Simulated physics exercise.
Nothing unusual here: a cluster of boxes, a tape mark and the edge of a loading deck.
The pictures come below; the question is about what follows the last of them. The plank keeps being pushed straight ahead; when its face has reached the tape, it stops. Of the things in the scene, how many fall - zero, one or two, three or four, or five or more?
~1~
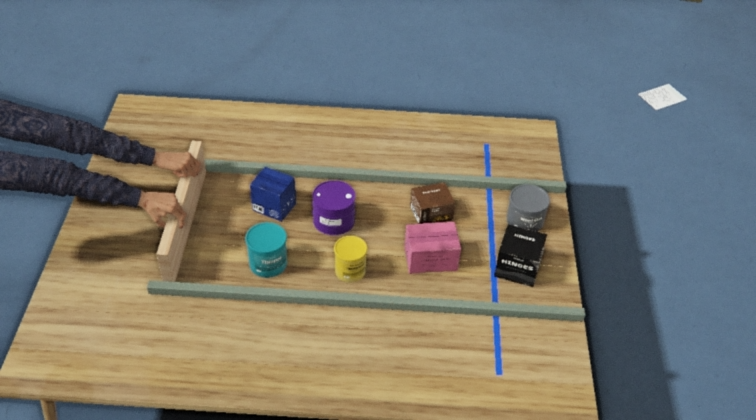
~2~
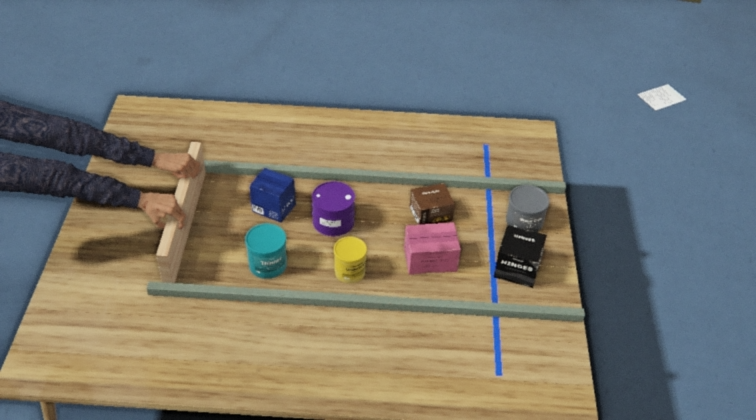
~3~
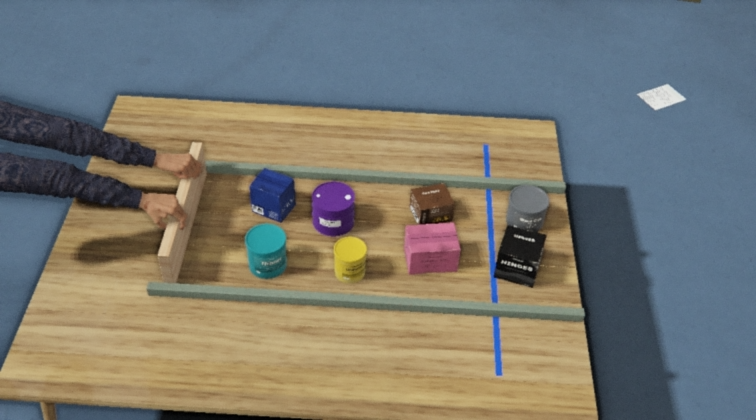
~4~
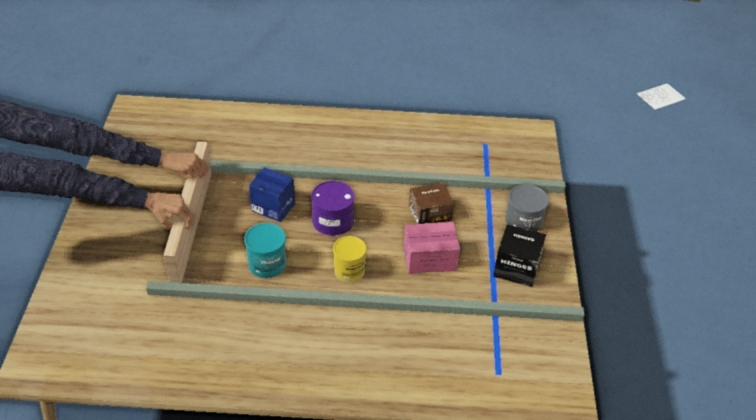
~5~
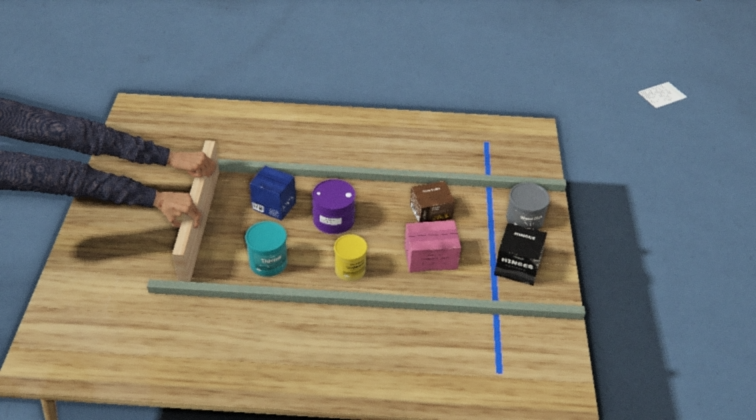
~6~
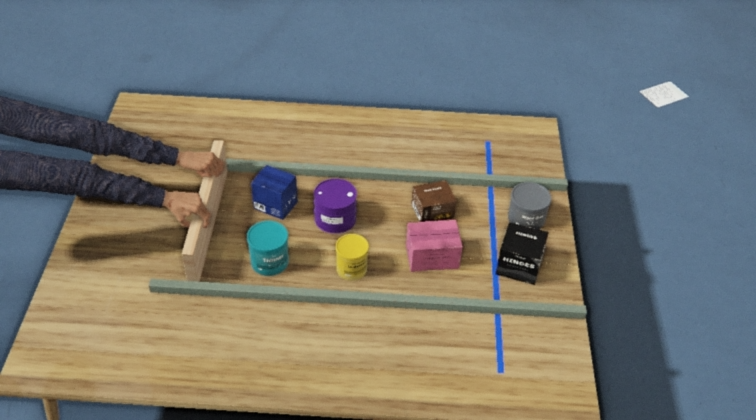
Of those, one or two fall.
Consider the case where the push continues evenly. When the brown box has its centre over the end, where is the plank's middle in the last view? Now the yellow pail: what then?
The middle is at (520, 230) when it's the brown box, and at (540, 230) when it's the yellow pail.
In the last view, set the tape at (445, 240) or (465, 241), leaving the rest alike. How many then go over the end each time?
Result, try by try: 0, 0.
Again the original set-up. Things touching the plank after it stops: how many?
Count recorded: 3.
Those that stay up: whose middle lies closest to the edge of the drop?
Black box.
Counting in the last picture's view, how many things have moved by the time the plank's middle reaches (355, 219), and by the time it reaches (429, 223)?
At the first place 5, at the second 7.
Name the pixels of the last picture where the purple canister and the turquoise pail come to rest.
About (516, 225), and about (517, 262).
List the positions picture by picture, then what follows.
In the first frame, grey pail (527, 209); black box (520, 256); brown box (432, 204); plank (184, 210); tape (492, 245).
In the second frame, black box (520, 256); blue box (273, 195).
In the third frame, brown box (432, 205); yellow pail (350, 261).
In the fourth frame, grey pail (526, 209); plank (190, 211).
In the fifth frame, black box (520, 254); purple canister (334, 207).
In the sixth frame, grey pail (529, 207); black box (522, 253); brown box (434, 202); plank (207, 210); tape (494, 243).
Soon after, none off yet; grey pail at rest near (529, 207); black box at rest near (522, 253); brown box at rest near (434, 202).
After that, none off yet; grey pail at rest near (529, 207); black box at rest near (522, 253); brown box displaced a little near (454, 205).
In the end, the number that fall off is one or two; gone, grey pail.
